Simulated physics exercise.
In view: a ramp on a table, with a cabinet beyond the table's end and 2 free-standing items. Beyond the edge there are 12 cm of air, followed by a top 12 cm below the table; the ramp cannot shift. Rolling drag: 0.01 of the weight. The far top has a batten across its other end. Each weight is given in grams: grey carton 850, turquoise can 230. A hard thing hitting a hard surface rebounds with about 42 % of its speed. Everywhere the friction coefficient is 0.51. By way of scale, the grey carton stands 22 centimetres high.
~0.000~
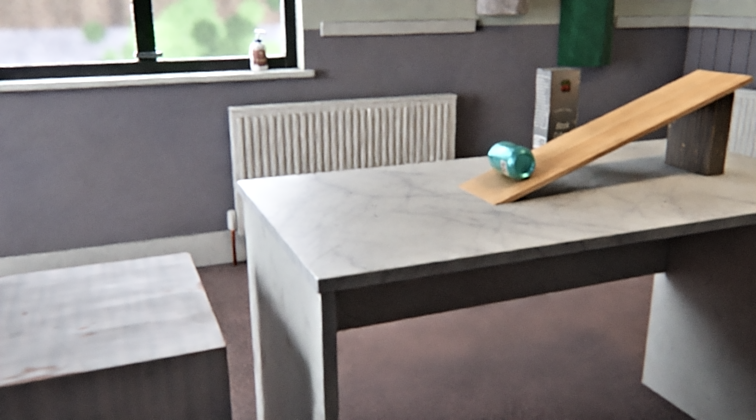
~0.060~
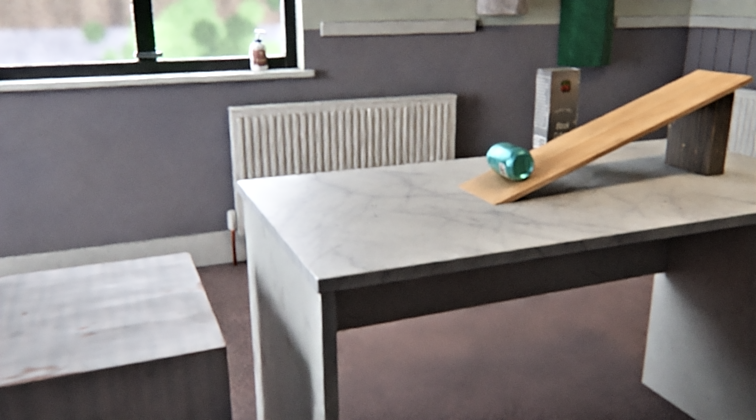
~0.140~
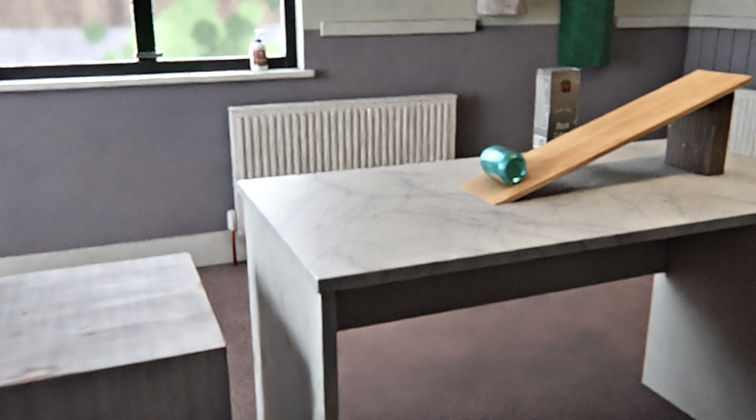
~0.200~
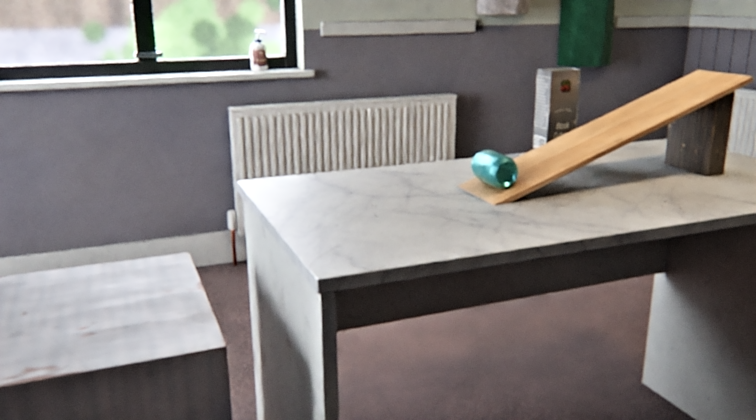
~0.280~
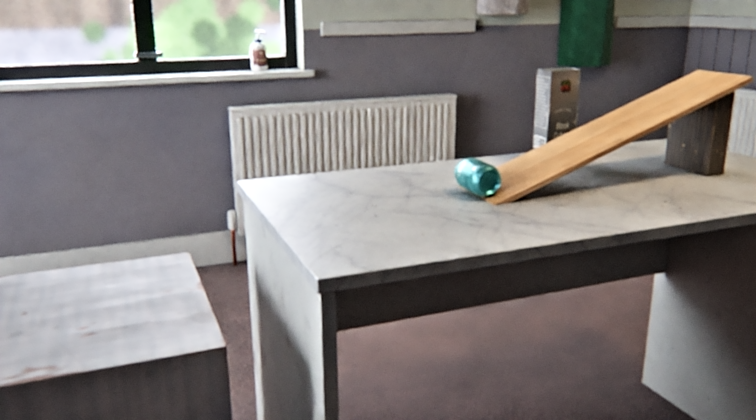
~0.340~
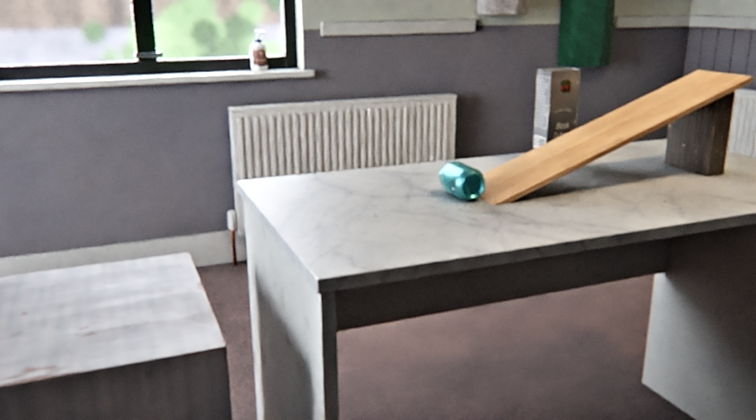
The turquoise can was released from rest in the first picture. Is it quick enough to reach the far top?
No.
By 0.64 s, edge 22 cm away; turquoise can near (380, 190).
By 1.04 s, 1 cm past the table's edge; turquoise can near (262, 204).
By 1.34 s, down in the gap; turquoise can near (283, 364).
By 1.54 s, down in the gap.
When it is over (1.7 s), down in the gap; grey carton within 8 cm of the start.
